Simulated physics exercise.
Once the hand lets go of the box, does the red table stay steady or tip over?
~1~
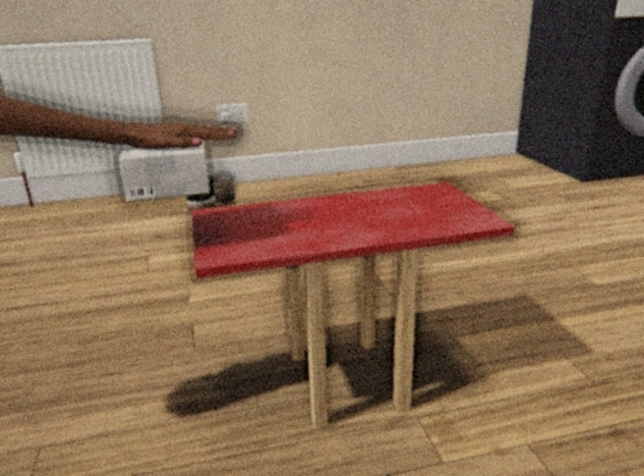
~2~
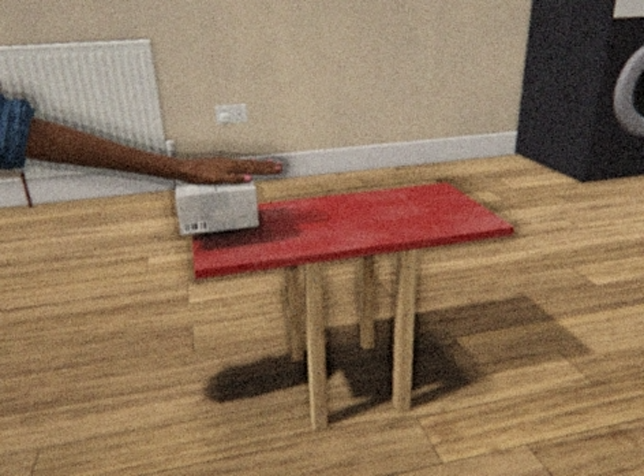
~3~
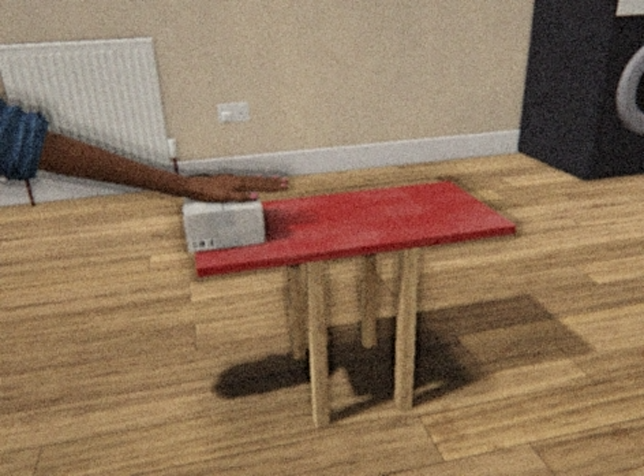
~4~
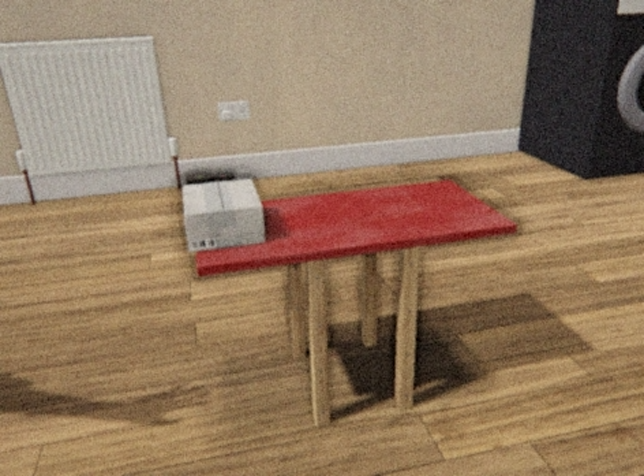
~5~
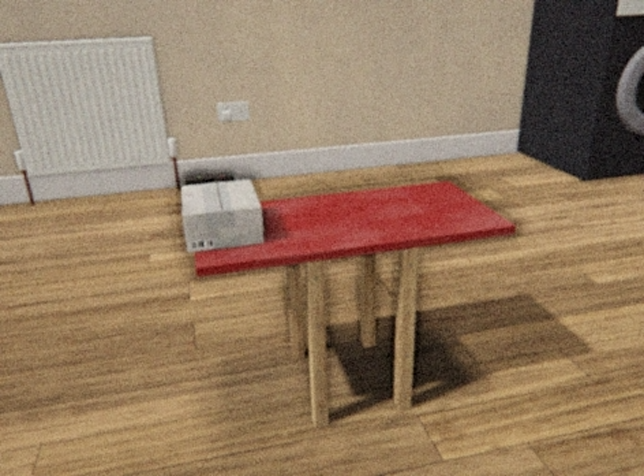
The red table stays steady. It remains level on its legs with the box resting at its left end.
